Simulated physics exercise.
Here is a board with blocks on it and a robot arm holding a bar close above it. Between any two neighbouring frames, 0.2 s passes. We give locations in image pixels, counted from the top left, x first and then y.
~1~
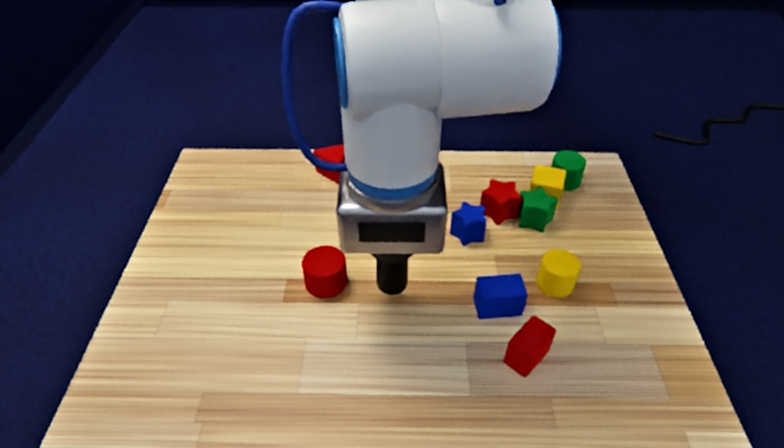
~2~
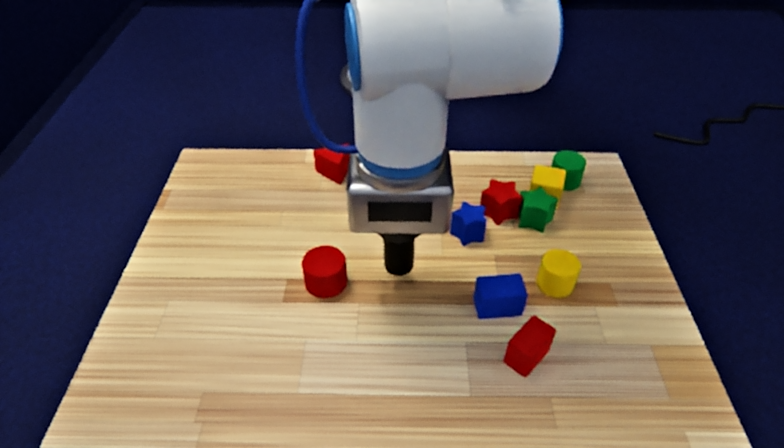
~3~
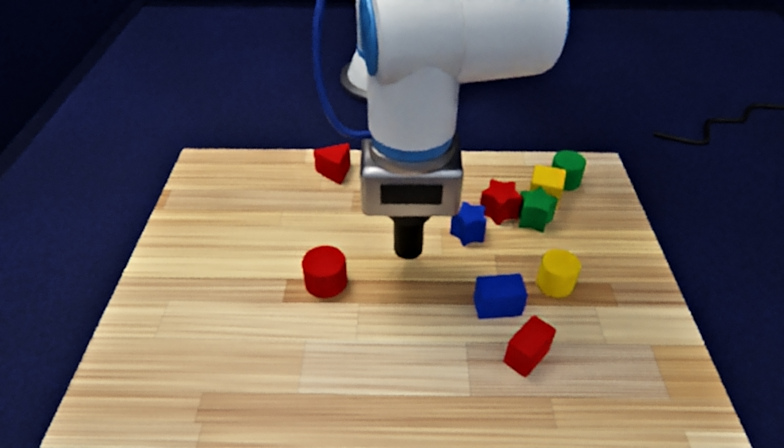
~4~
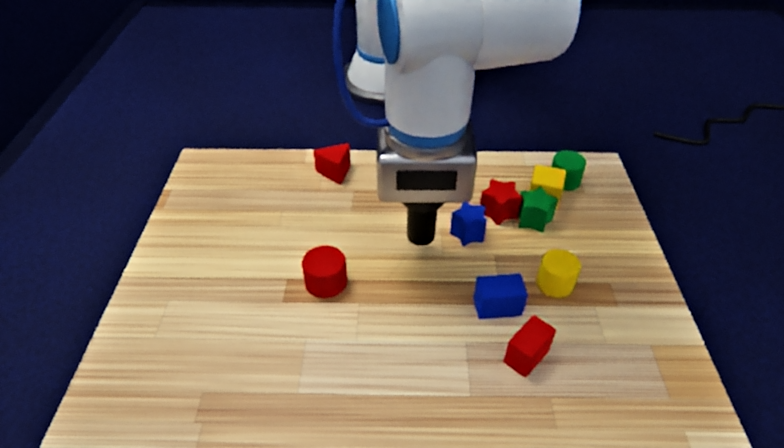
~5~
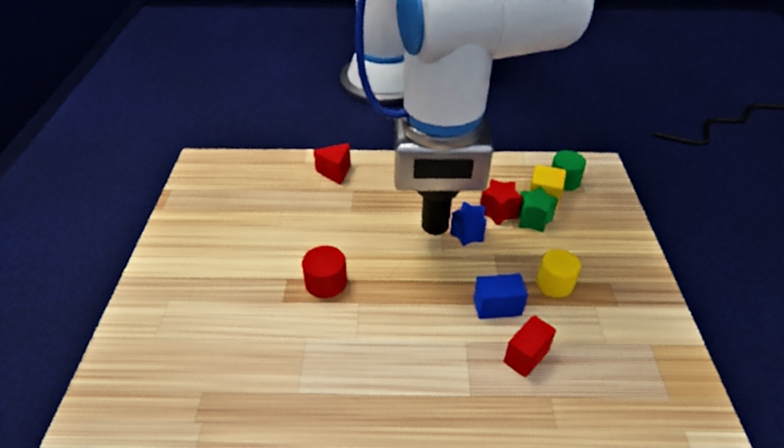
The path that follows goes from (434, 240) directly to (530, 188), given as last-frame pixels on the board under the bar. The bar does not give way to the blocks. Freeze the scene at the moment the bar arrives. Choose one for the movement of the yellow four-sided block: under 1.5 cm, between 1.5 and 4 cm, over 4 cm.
I reckon it covers more than 4 cm.
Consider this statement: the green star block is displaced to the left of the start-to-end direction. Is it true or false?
False.
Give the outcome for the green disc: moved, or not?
That block ends up displaced.
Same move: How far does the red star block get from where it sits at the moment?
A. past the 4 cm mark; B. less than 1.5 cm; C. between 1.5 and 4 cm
I choose A.
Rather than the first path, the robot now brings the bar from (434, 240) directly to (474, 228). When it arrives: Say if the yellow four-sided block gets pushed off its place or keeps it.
At the end, its place is the same.
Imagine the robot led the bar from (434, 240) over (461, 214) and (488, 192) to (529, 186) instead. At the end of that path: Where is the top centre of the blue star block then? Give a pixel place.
Final place: (484, 205).
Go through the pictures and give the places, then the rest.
The first picture shows bar tip (392, 284); block tops, blue star block (471, 212); red star block (502, 190); green star block (539, 198); yellow four-sided block (549, 175); green disc (570, 159).
The second picture shows bar (399, 266); blocks unchanged.
The third picture shows bar (408, 250); blocks unchanged.
The fourth picture shows bar (421, 237); blocks unchanged.
The fifth picture shows bar (435, 227); blue star block (471, 212); red star block (502, 190); green star block (539, 198); yellow four-sided block (549, 175); green disc (570, 159).
The first path, step by step. One third of the way, bar (470, 208); blue star block (497, 208), turned 60° clockwise; red star block (509, 189), turned 25° anticlockwise; green star block (543, 196), turned 25° clockwise.
Two thirds of the way, bar (503, 191); blue star block (506, 206), turned 100° clockwise; red star block (535, 178), turned 20° anticlockwise; green star block (563, 196), turned 65° clockwise; yellow four-sided block (566, 172), turned 20° clockwise; green disc (578, 156).
At the end, bar (533, 175); blue star block (506, 206), turned 100° clockwise; red star block (568, 168); green star block (573, 195), turned 110° clockwise; yellow four-sided block (603, 172), turned 50° clockwise; green disc (601, 149).
